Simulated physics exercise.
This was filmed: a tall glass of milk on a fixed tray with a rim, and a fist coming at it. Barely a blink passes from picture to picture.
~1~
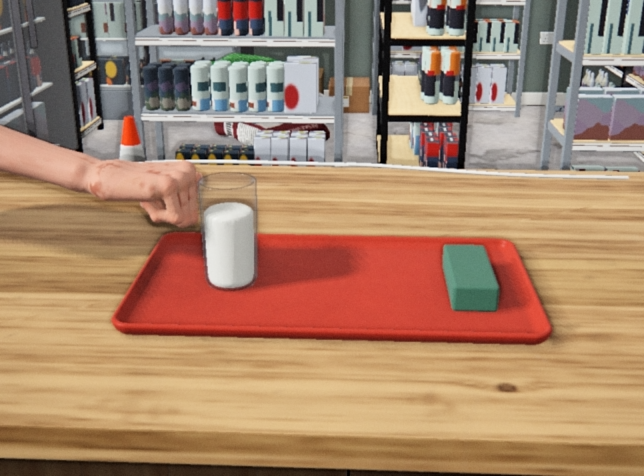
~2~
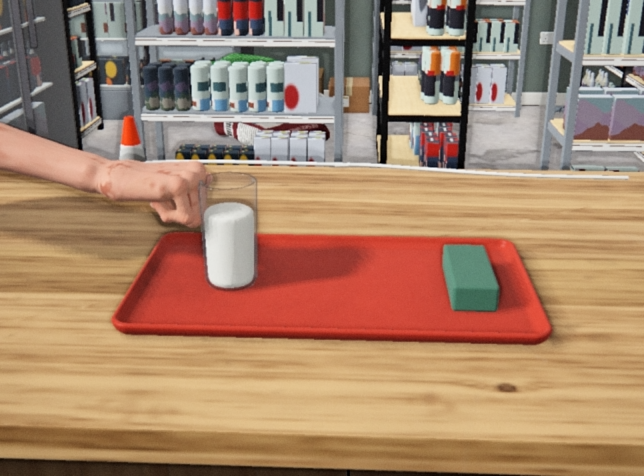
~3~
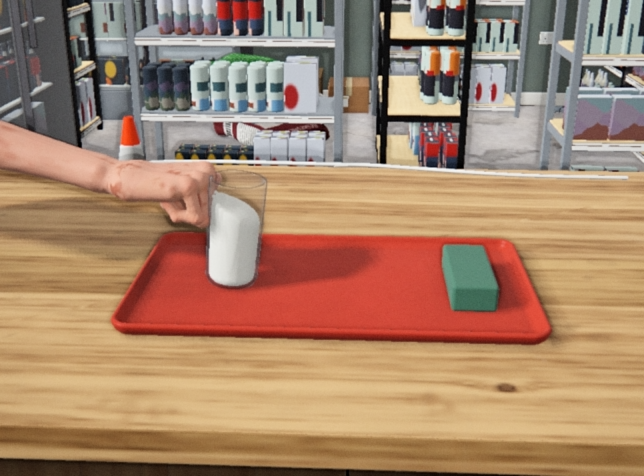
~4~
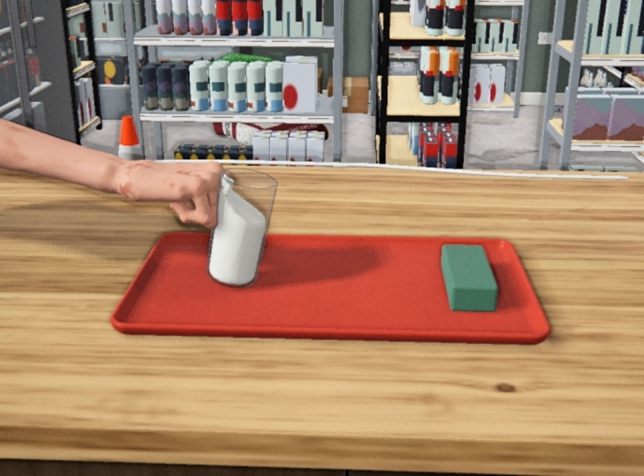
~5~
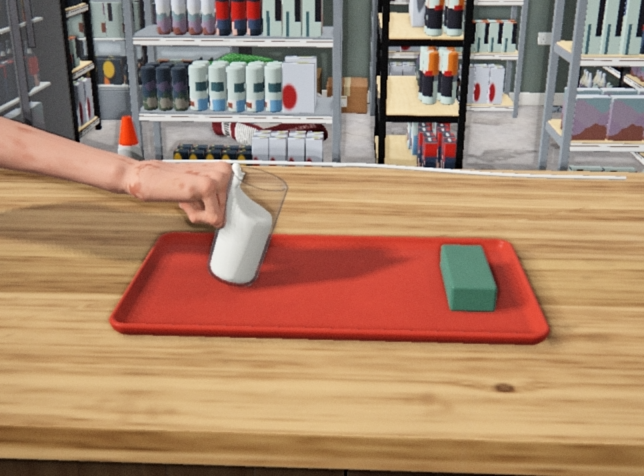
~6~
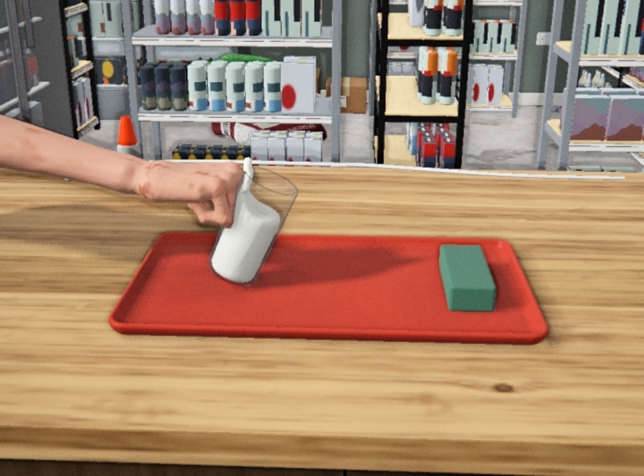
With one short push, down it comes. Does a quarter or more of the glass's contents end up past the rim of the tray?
No.
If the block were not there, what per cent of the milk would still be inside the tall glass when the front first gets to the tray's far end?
About 55 per cent.
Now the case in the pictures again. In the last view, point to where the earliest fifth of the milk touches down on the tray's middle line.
I'd put the spot somewhere close to pixel (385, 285).
A moment on, the tall glass is falling and 100 per cent is in the glass, 0 on the tray and 0 above or beyond its rim.
Next, the tall glass lies on its side and 73 per cent is in the glass, 18 on the tray and 9 above or beyond its rim.
Then the tall glass lies on its side and 38 per cent is in the glass, 39 on the tray and 23 above or beyond its rim.
Later the tall glass lies on its side and 20 per cent is in the glass, 71 on the tray and 9 above or beyond its rim.
Finally, 91 per cent is held by tray and glass, 9 is off the tray.
